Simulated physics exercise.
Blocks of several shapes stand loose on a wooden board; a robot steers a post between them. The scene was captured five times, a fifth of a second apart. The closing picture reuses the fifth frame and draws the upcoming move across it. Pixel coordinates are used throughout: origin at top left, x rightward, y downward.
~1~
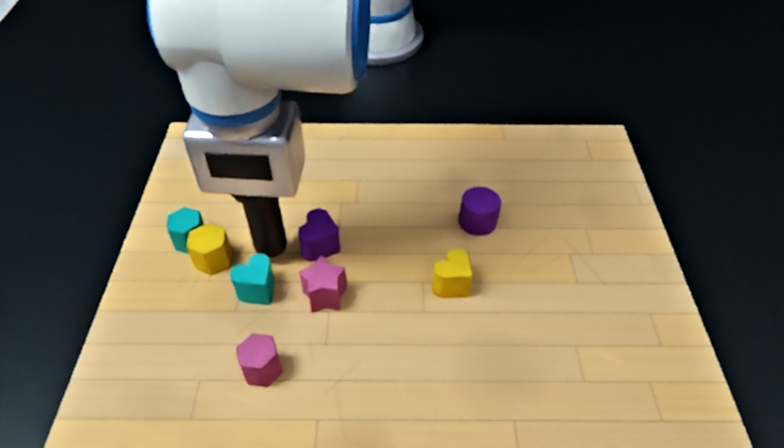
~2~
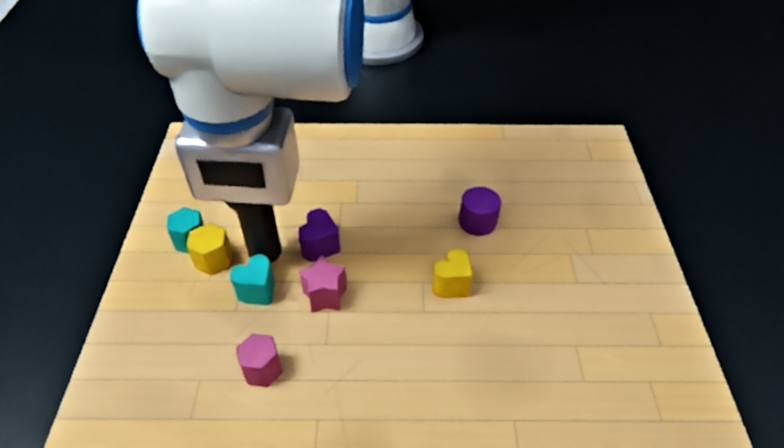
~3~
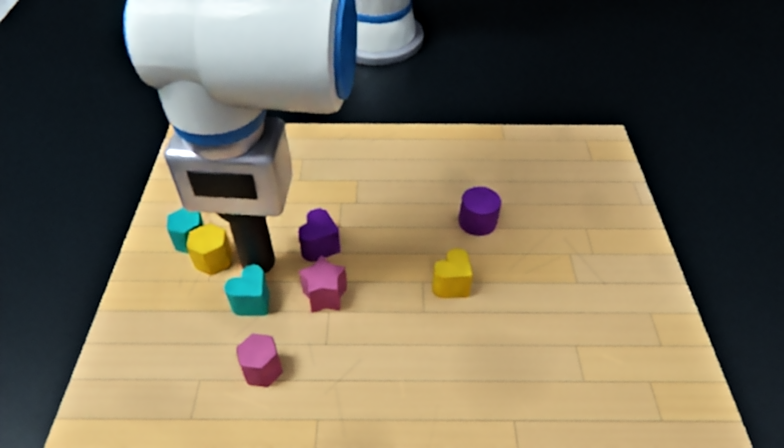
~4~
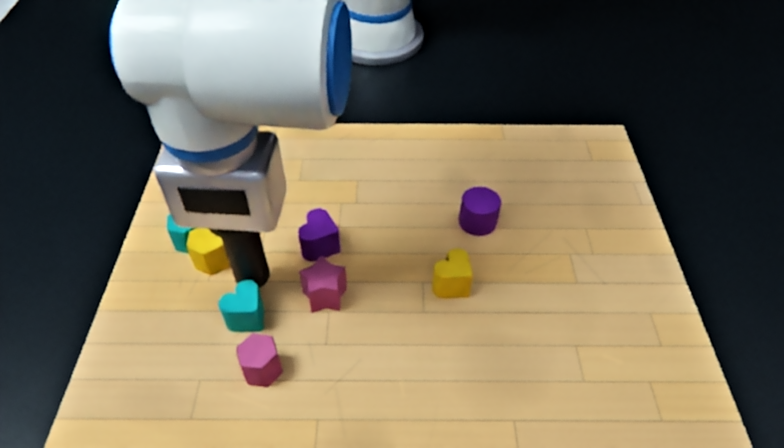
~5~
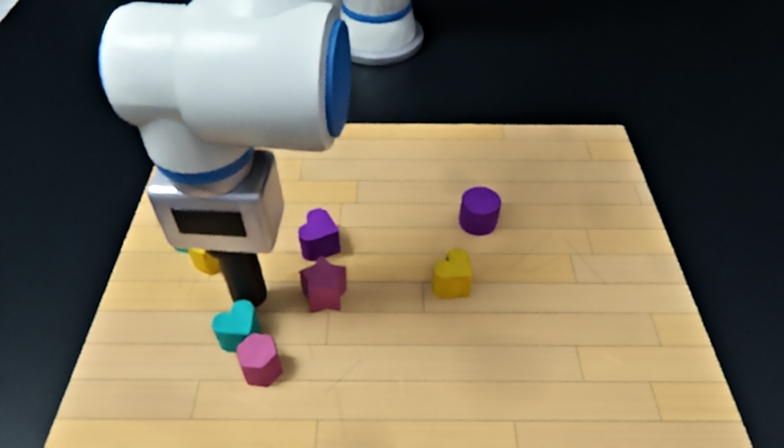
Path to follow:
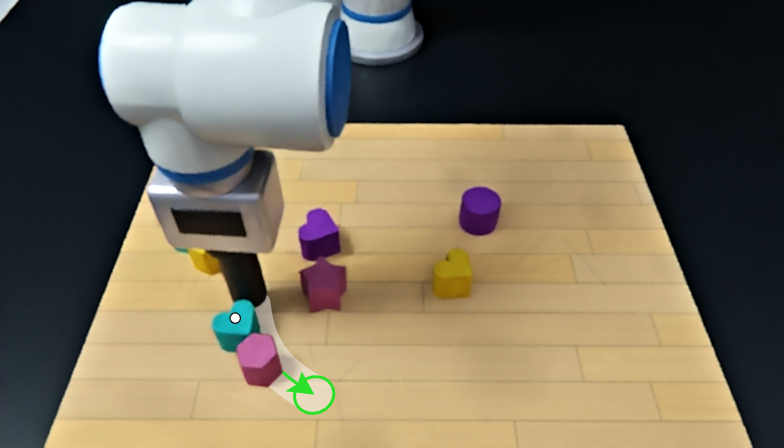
A light wooden board on a black surface is seen from above at an angle by a still camera. A white and blue robot arm holds a black post at the left, among turquoise and yellow hexagons, a turquoise heart, a purple block and a pink star, with a pink hexagon nearer and purple and yellow blocks to the right. The post moves nearer and slightly left, pushing the turquoise heart up close beside the pink hexagon.
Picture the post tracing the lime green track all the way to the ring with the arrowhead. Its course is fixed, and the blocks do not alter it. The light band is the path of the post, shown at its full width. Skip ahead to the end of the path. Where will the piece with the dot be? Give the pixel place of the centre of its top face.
It ends at (225, 352).
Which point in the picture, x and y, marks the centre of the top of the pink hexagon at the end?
It will likely be found at (272, 403).
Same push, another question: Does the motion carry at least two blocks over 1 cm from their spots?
Yes
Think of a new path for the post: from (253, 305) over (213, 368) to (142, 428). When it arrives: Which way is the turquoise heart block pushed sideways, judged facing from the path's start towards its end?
That block drifts left.
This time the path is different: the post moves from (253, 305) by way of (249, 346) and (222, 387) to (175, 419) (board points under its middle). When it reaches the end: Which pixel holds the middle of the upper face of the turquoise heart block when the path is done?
It will likely be found at (126, 421).
Path on the board, from (253, 305) via (260, 339) and (281, 370), ending at (314, 395); the dot is on the turquoise heart block.
On the path given first. One third of the way, post (257, 331); turquoise heart block (225, 347), turned 55° clockwise; pink hexagon (260, 364), turned 35° anticlockwise.
Two thirds of the way, post (278, 362); turquoise heart block (225, 352), turned 85° clockwise; pink hexagon (266, 389), turned 45° anticlockwise.
At the end, post (313, 387); turquoise heart block (225, 352), turned 85° clockwise; pink hexagon (272, 403); pink star block in place.
